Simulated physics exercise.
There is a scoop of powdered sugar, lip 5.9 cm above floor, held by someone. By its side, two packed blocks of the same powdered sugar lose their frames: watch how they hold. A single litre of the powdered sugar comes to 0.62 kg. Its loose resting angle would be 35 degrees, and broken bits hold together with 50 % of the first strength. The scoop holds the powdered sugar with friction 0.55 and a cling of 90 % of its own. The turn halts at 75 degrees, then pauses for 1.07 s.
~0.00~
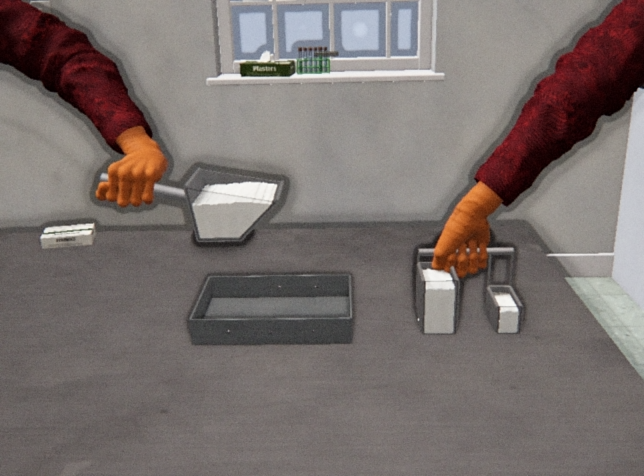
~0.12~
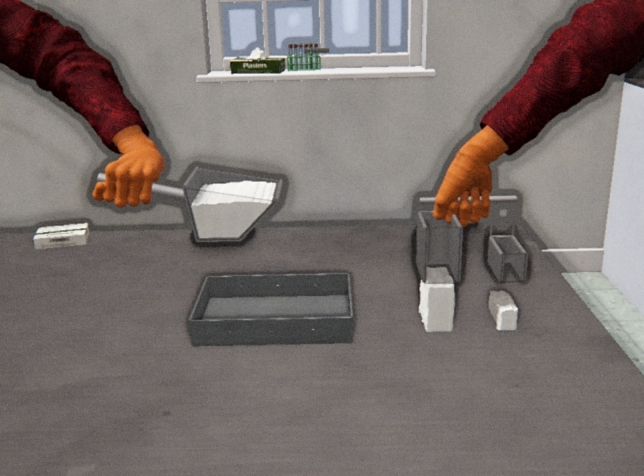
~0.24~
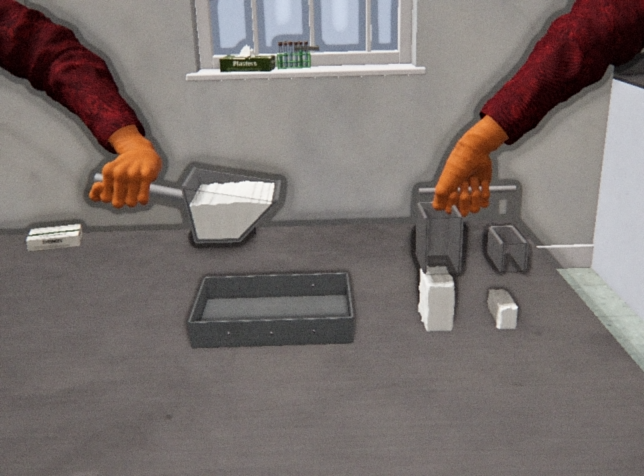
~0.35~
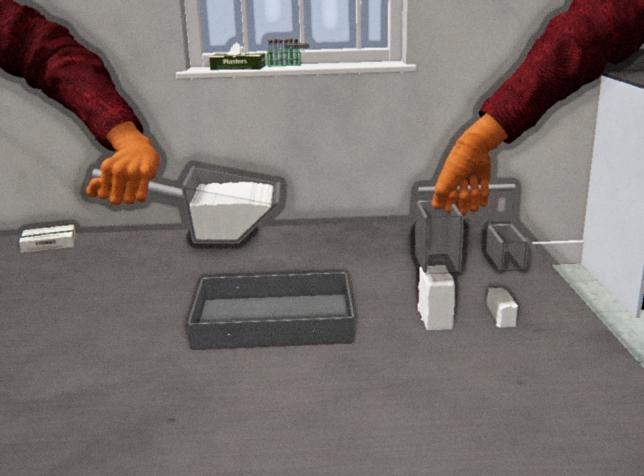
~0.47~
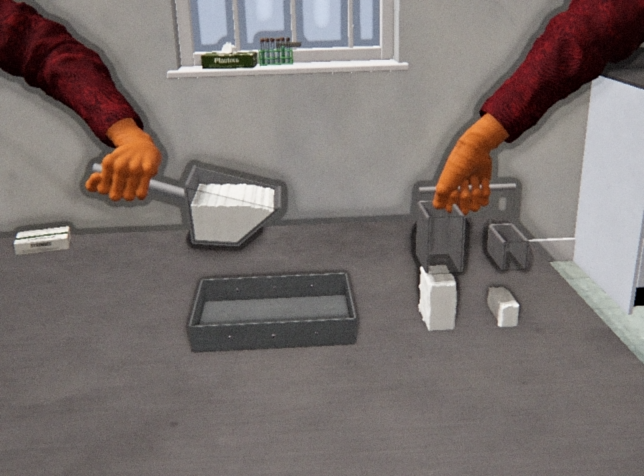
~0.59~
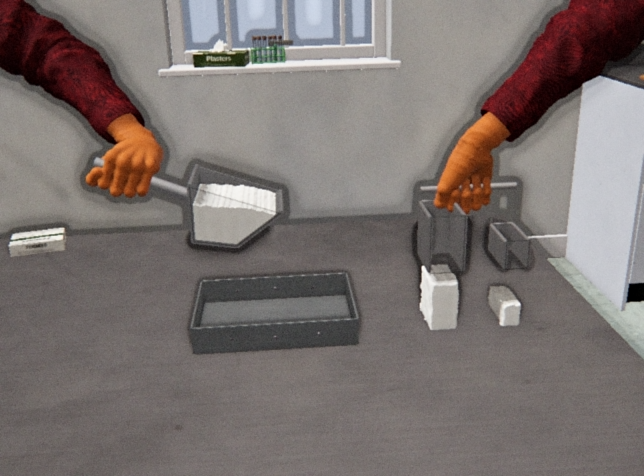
The clip opens on two orange hands in dark red sleeves, the left holding a scoop of white powder near an empty dark tray. The right hand draws a pair of moulds off two white blocks, which keep their shape, then the scoop tilts slightly as the background shifts left.
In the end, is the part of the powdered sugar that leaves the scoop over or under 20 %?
Lower than 20 %.
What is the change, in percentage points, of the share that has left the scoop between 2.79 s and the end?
Roughly 0 %.
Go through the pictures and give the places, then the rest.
Lip at (275, 200), tilt 0 degrees; crest of the powdered sugar at (251, 201); block heights 8.2 cm, 3.8 cm (left to right), in the first frame.
Lip at (275, 199), tilt 0 degrees; crest of the powdered sugar at (251, 201); block heights 8.2 cm, 3.8 cm (left to right), in the second frame.
Lip at (275, 200), tilt 0 degrees; crest of the powdered sugar at (239, 202); block heights 8.2 cm, 3.8 cm (left to right), in the third frame.
Lip at (275, 203), tilt 3 degrees; crest of the powdered sugar at (217, 204); block heights 8.2 cm, 3.8 cm (left to right), in the fourth frame.
Lip at (278, 207), tilt 6 degrees; crest of the powdered sugar at (202, 205); block heights 8.2 cm, 3.8 cm (left to right), in the fifth frame.
Lip at (280, 211), tilt 10 degrees; crest of the powdered sugar at (203, 205); block heights 8.2 cm, 3.8 cm (left to right), in the sixth frame.
After 1.24 s, the scoop is at 29 degrees and 0 % has left it.
After 2.01 s, the scoop is at 51 degrees and 0 % has left it.
After 2.79 s, the scoop is at 74 degrees and 0 % has left it.
After 3.56 s, the scoop is at 75 degrees and 0 % has left it.
After 3.67 s, the scoop is at 75 degrees and 0 % has left it.
